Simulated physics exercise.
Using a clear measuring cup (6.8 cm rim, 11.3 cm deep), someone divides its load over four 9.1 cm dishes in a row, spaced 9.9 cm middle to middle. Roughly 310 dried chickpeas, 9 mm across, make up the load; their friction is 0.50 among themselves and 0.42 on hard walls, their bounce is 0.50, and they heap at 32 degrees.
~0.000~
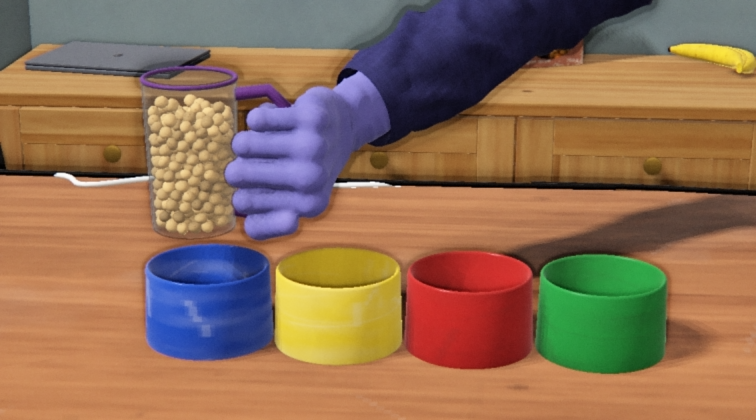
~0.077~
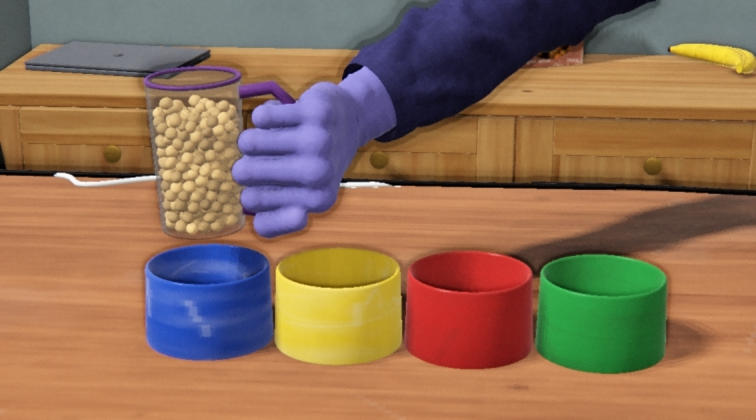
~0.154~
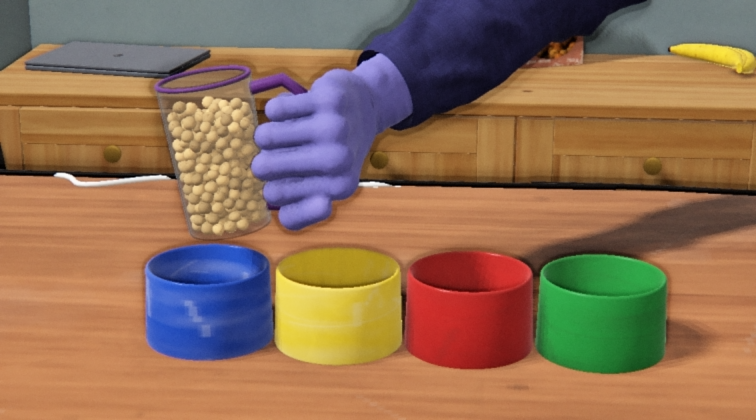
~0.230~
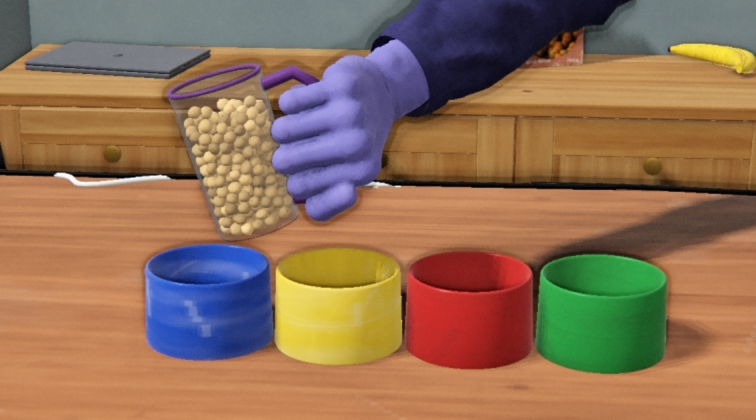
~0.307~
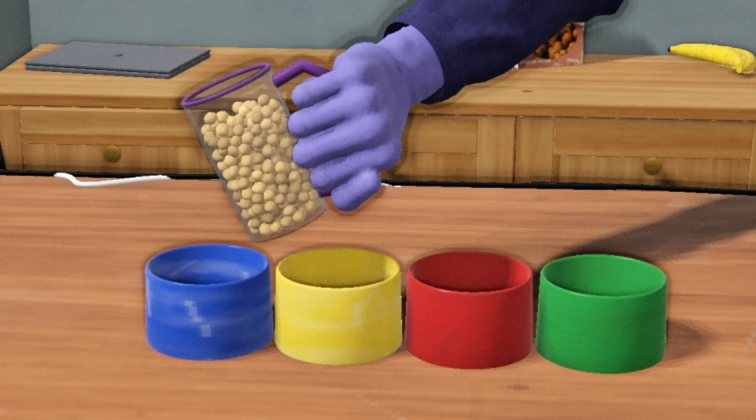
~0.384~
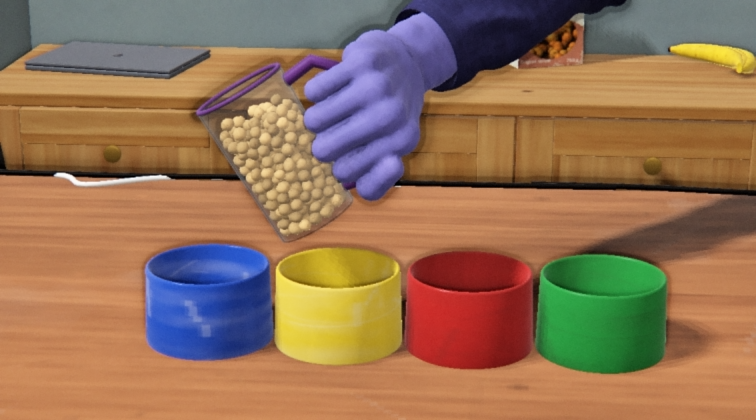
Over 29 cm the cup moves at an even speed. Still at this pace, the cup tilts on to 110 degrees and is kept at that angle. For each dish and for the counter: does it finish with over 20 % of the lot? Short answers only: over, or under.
Red over. Blue under. Green under. Yellow under. Counter under.
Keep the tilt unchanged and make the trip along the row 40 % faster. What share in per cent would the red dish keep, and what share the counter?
Red 100, counter 0.
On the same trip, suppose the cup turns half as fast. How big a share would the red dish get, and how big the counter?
Red 100, counter 0.
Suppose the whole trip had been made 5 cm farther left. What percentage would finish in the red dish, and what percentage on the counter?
Shares in that case - red 60 / counter 10.
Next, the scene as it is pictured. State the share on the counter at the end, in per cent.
Estimate: Close to 0 %.
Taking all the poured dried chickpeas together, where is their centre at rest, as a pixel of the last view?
(472, 309) or so.
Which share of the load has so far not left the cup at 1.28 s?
Some 90 per cent.
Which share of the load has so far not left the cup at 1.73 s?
Some 45 per cent of the load.
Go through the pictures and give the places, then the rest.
The first picture shows cup at (192, 153), tilt 0 degrees, lip at (143, 77), moved 0.0 cm; middle of the pieces at (193, 166); blue dish at (208, 265); yellow dish at (338, 269); red dish at (470, 272); green dish at (604, 276).
The second picture shows cup at (199, 153), tilt 2 degrees, lip at (147, 79), moved 0.5 cm; middle of the pieces at (200, 166).
The third picture shows cup at (217, 154), tilt 9 degrees, lip at (158, 85), moved 1.9 cm; middle of the pieces at (220, 166).
The fourth picture shows cup at (237, 154), tilt 16 degrees, lip at (171, 93), moved 3.4 cm; middle of the pieces at (241, 166).
The fifth picture shows cup at (258, 155), tilt 23 degrees, lip at (184, 102), moved 4.9 cm; middle of the pieces at (263, 166).
The sixth picture shows cup at (278, 155), tilt 30 degrees, lip at (199, 111), moved 6.5 cm; middle of the pieces at (285, 166); blue dish at (208, 265); yellow dish at (338, 269); red dish at (470, 272); green dish at (604, 276). The cup turns about 95 degrees a second and travels 20 cm a second.
Then, at 0.92 s, tilt 80 degrees; cup holds 100 %.
After 1.28 s, tilt 110 degrees; cup holds 90 %, red 5 %, yellow 5 %.
After 1.73 s, tilt 110 degrees; cup holds 45 %, red 50 %, yellow 5 %.
At rest (3.3 s), red 95 %, blue 0 %, green 0 %, yellow 5 %, counter 0 %.
